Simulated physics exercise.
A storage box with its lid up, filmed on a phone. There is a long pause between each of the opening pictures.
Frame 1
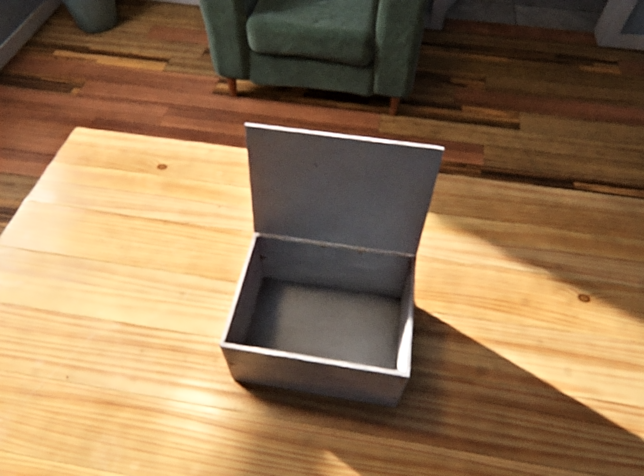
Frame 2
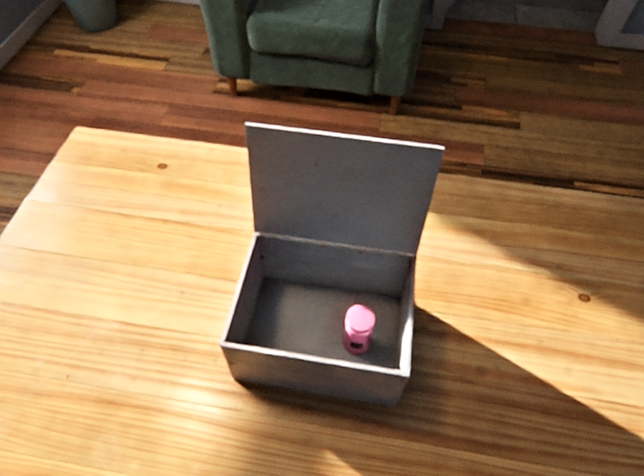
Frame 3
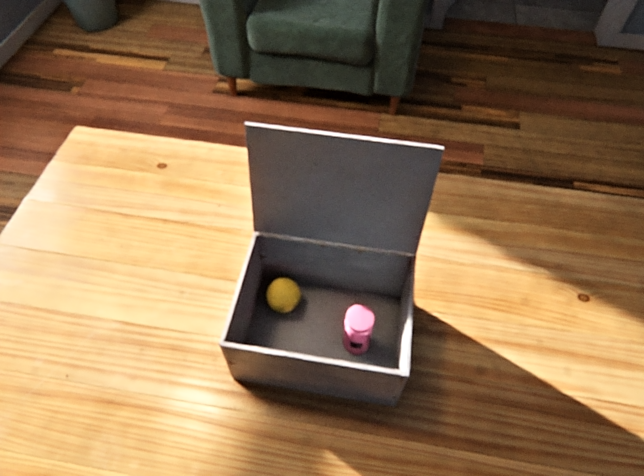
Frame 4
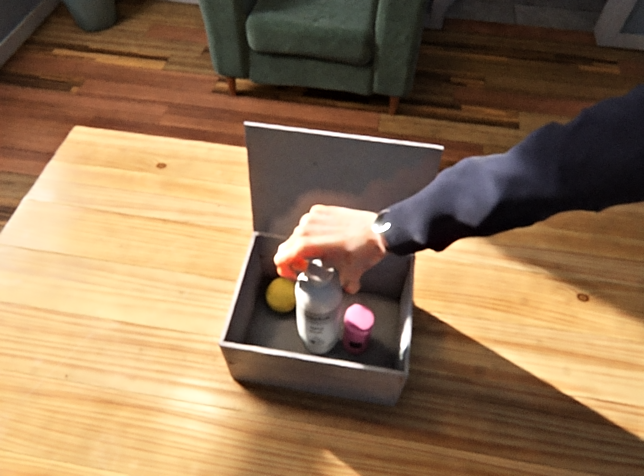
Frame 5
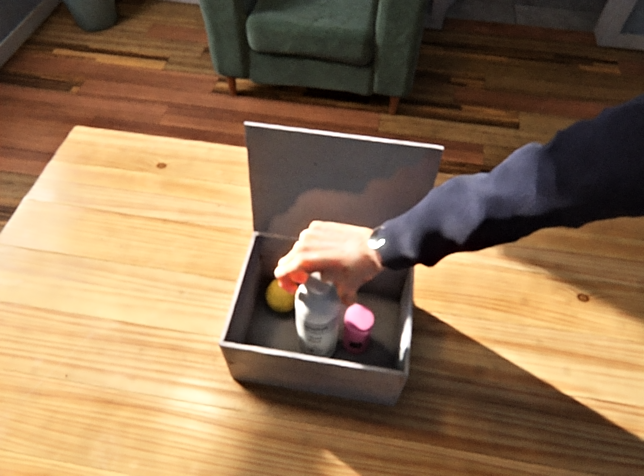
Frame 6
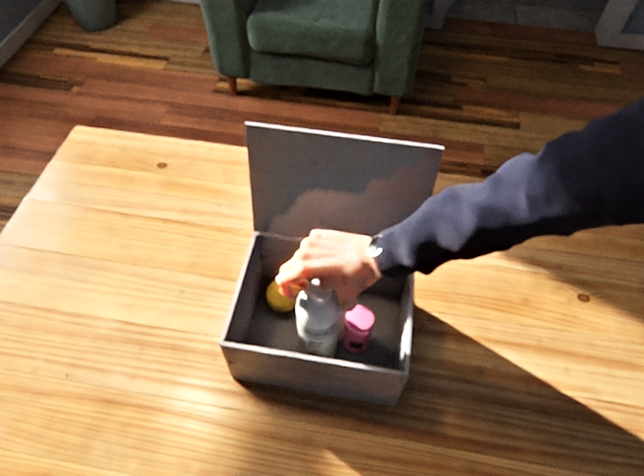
A hand lowers a white bottle slightly inside an open box holding pink and yellow objects.
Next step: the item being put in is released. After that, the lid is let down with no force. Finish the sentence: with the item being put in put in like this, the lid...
The lid stays ajar.
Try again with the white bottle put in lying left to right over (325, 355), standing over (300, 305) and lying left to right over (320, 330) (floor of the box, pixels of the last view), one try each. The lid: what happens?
First - shut down; second - shut down; third - shut down.
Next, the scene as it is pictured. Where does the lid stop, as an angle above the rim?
About 35° above the rim.
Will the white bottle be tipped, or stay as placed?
By the end it has kept its angle.
Then, 1.10 s later than the last frame, lid starting down.
Then, 1.60 s later than the last frame, lid 57° above the rim.
Then, 1.90 s later than the last frame, lid 32° above the rim.
Then, 3.90 s later than the last frame, white bottle resting near (318, 320).
When it is over, lid 33° above the rim; all 3 as before. End places, in pixels of the last picture, white bottle near (319, 319).
